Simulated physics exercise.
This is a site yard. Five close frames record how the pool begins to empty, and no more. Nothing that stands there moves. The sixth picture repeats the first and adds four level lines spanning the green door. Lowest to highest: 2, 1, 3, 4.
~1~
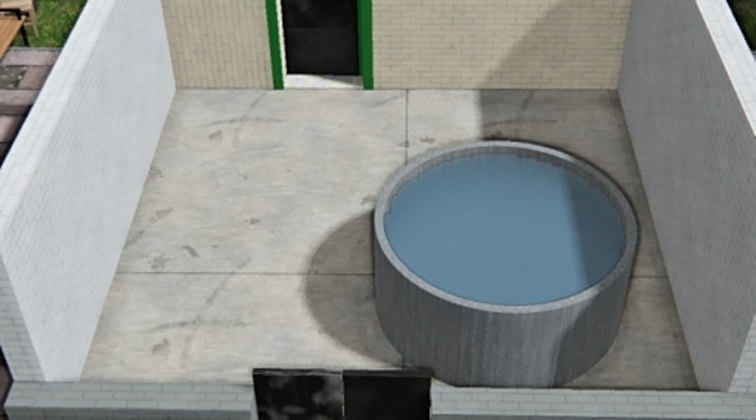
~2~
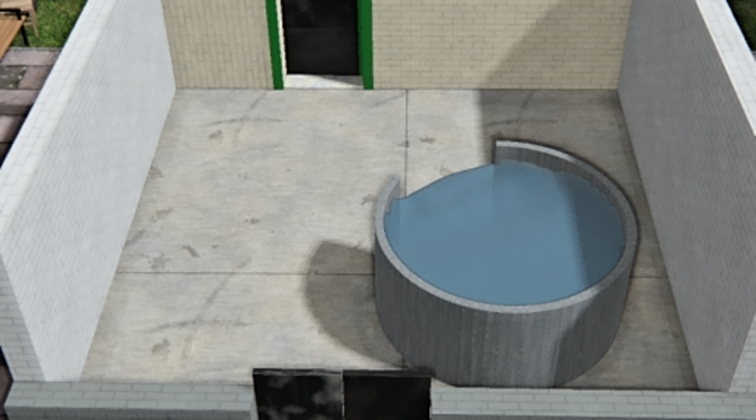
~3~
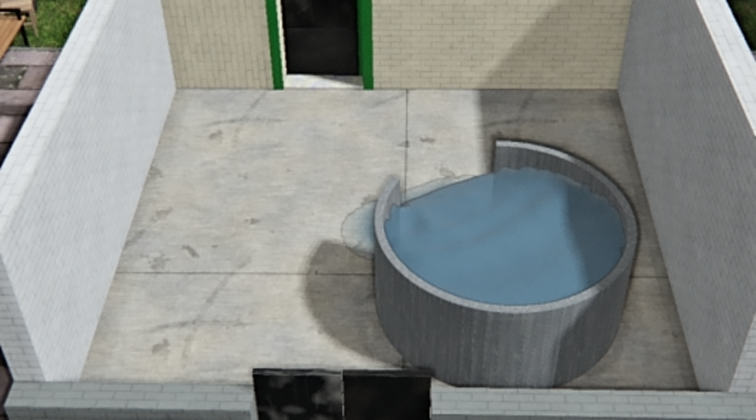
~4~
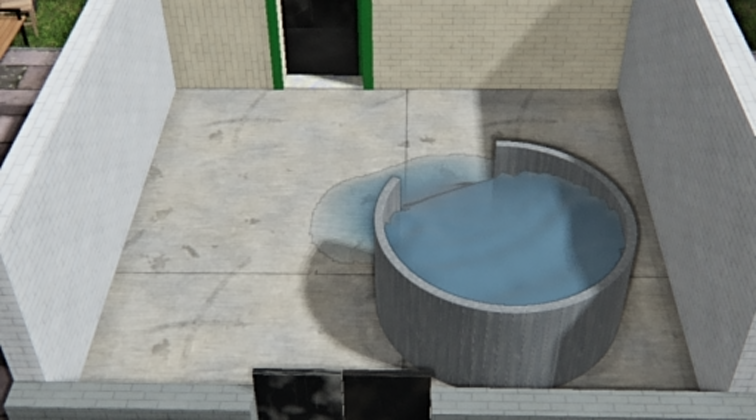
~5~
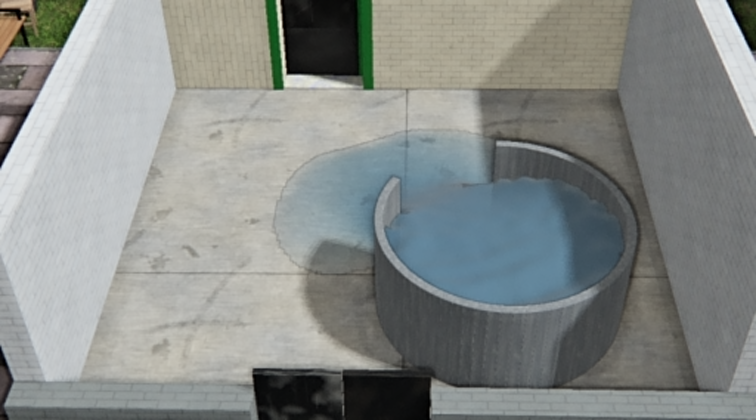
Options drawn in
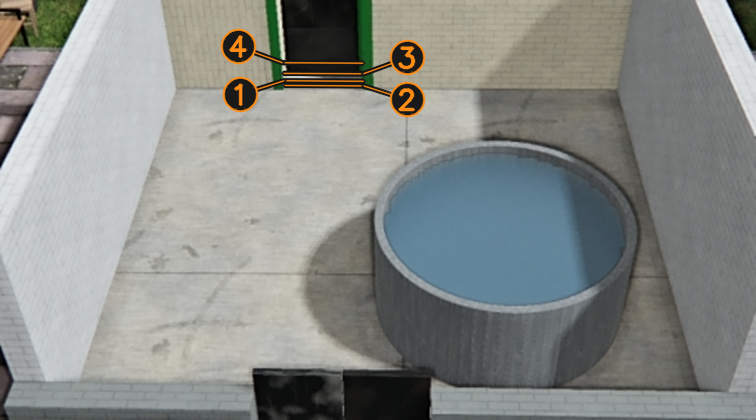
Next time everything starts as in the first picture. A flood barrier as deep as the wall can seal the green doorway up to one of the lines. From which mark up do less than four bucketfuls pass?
I would pick mark 4.
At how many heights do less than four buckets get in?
One of the four.
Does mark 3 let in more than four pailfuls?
Yes, it does.
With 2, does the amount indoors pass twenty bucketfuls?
Yes, clearly.
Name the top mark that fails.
3 it is.
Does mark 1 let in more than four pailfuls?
Yes.
On the marked copy, 1 at (323, 80); 2 at (324, 85); 3 at (323, 73); 4 at (322, 62); from the bottom up 2, 1, 3, 4.
Choosing 1, dozens of bucketfuls pour in.
Choosing 2, dozens of bucketfuls pour in.
Choosing 3, about 8 bucketfuls get in.
Choosing 4, a splash gets over, under a bucket.
